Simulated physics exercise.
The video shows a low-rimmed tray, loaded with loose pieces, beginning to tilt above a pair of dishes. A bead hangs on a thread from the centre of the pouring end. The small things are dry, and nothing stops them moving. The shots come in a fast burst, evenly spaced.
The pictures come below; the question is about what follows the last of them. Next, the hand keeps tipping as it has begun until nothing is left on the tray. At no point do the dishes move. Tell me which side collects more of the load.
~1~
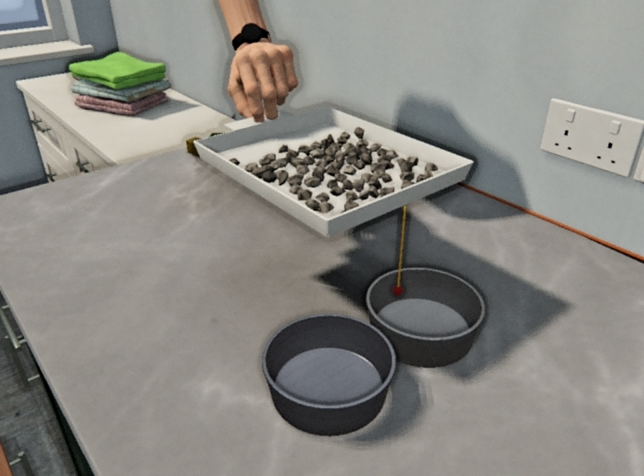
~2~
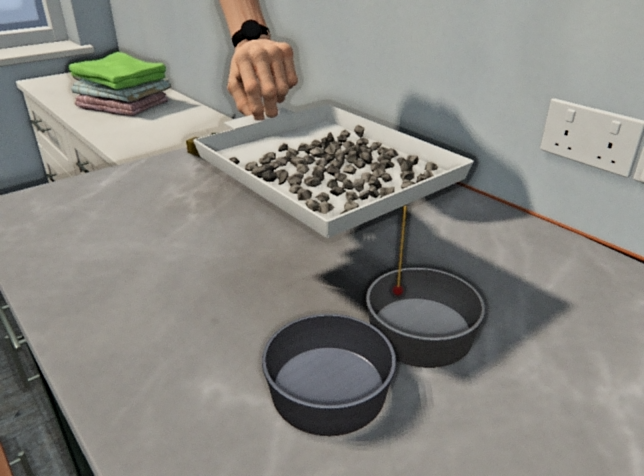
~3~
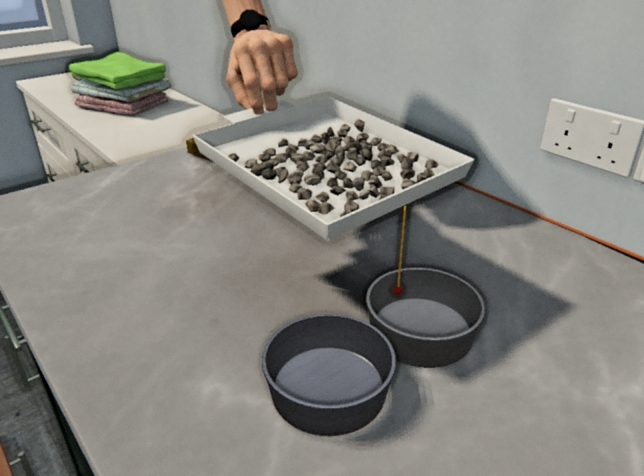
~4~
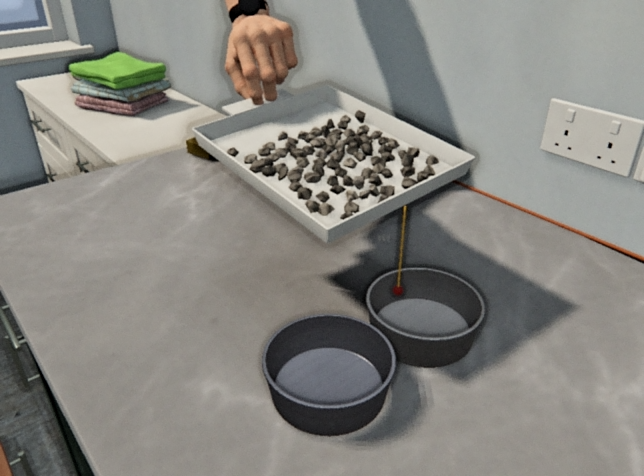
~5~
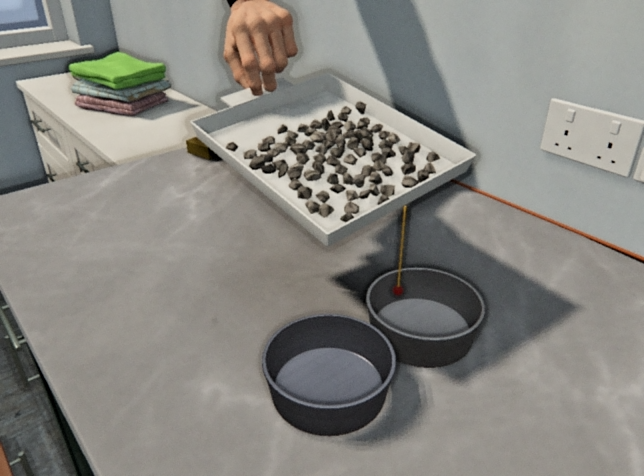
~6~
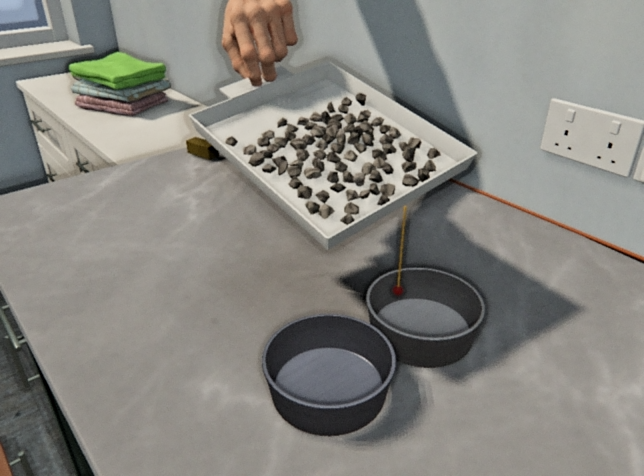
The left-side dish receives more.
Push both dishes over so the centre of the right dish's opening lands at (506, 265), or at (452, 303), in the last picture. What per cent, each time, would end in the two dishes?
It would be roughly 10 per cent in the first placement and roughly 80 per cent in the second.
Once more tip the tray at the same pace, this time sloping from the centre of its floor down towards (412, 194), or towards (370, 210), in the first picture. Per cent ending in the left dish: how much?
Around 0 per cent first, around 60 per cent next.
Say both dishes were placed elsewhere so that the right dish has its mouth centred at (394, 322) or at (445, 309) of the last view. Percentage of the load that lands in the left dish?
Roughly 20 per cent, and 70 per cent.
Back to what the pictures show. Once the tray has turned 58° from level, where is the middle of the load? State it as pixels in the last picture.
About (342, 190).
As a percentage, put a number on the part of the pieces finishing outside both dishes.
About 10 per cent.
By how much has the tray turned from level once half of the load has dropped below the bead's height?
Near 100 degrees.
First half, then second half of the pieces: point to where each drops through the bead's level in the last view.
The opening half passes (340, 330), the closing half (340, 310).
Soon, tray tipped steeply; nearly all on the tray; a stray few in the air.
A while on, tray tipped right over; about two thirds on the tray; about a third in the left dish; a stray few outside both; a small part in the air.
Towards the end, tray tipped past a quarter turn; nearly all in the left dish; a stray few in the right dish; a small part outside both.
Finally, tray tipped past a quarter turn; nearly all in the left dish; a stray few in the right dish; a small part outside both.
